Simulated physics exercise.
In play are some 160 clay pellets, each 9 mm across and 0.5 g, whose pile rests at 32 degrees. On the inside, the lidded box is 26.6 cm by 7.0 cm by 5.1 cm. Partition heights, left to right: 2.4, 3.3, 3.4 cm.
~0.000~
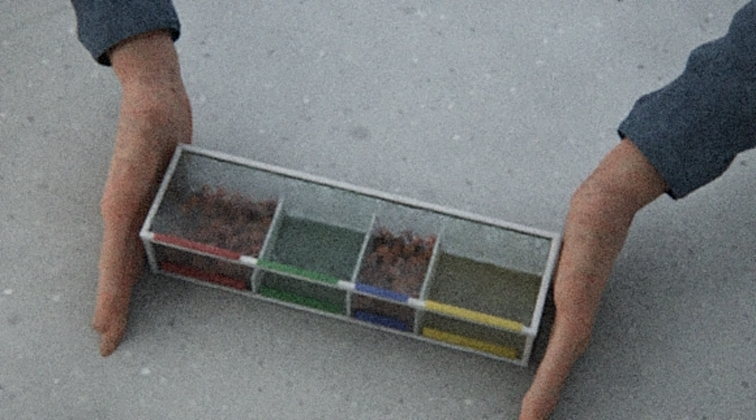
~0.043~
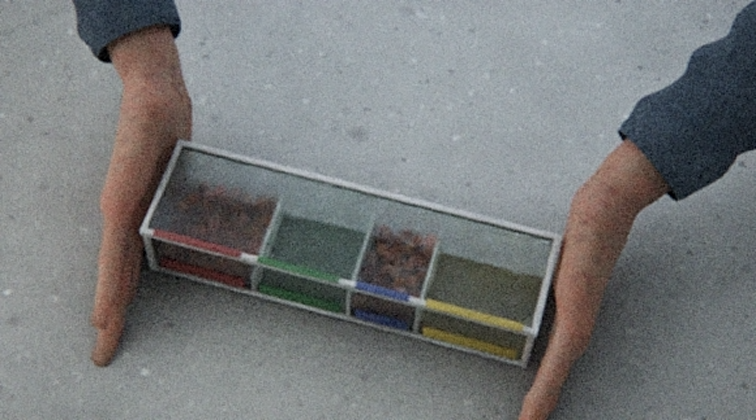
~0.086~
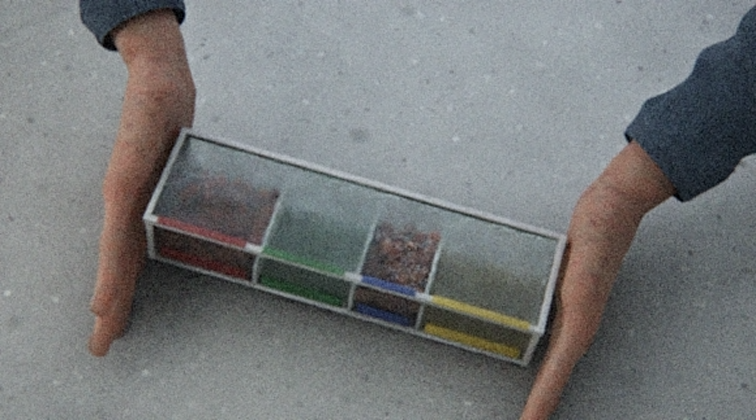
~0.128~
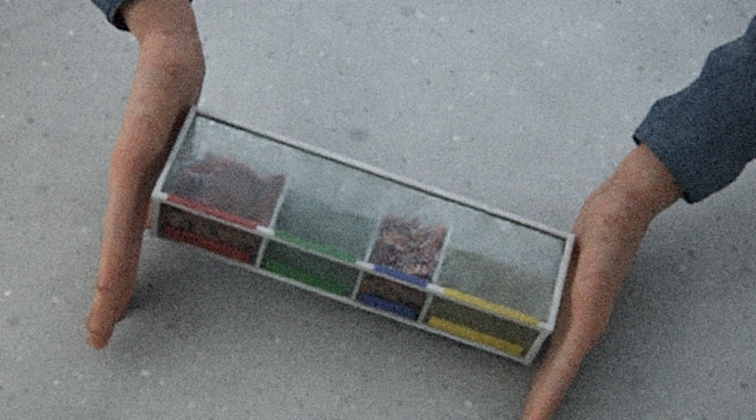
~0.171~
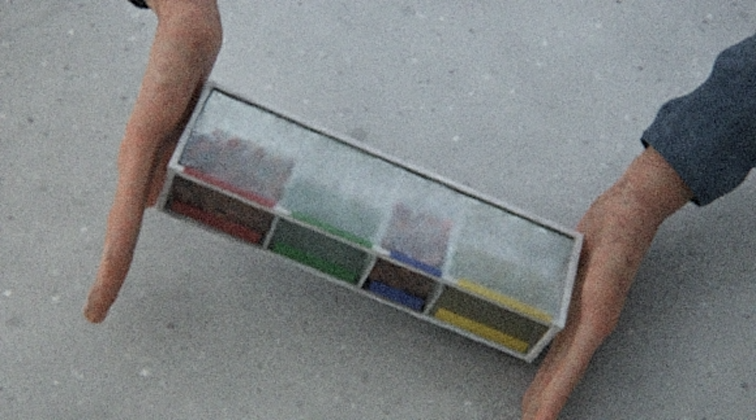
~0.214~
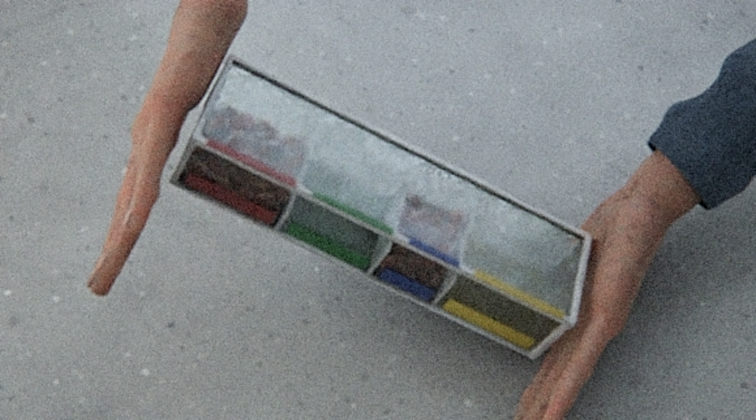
On a speckled grey surface, two hands tilting a clear four-compartment box, its left end rising, reddish-brown pieces in two sections.
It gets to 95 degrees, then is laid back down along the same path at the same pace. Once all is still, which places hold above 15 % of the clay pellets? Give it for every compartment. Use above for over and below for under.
Verdicts: Red below, blue above, green above, yellow above.
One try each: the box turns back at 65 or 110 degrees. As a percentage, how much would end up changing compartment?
Around 30 and 65 in a hundred, respectively.
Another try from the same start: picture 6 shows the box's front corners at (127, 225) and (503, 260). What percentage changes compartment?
My guess is close to 25 per cent.
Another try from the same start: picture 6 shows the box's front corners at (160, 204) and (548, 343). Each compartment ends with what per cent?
Red = 10 %, blue = 50 %, green = 25 %, yellow = 15 %.
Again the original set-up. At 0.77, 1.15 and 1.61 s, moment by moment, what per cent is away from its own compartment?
Estimates: 40 / 65 / 65.
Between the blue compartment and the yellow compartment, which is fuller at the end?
That would be the blue compartment.
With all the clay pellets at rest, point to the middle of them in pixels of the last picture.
I'd put it at about (400, 259).
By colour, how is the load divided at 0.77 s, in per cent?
Red 25 %, blue 40 %, green 25 %, yellow 10 %.
After 0.77 s, tilt 94 degrees; red 25 %, blue 40 %, green 25 %, yellow 10 %.
After 1.15 s, tilt 39 degrees; blue 50 %, green 30 %, yellow 20 %.
After 1.61 s, tilt 0 degrees; blue 50 %, green 30 %, yellow 20 %.
By 2.4 s all is still; red 5 %, blue 50 %, green 30 %, yellow 20 %.
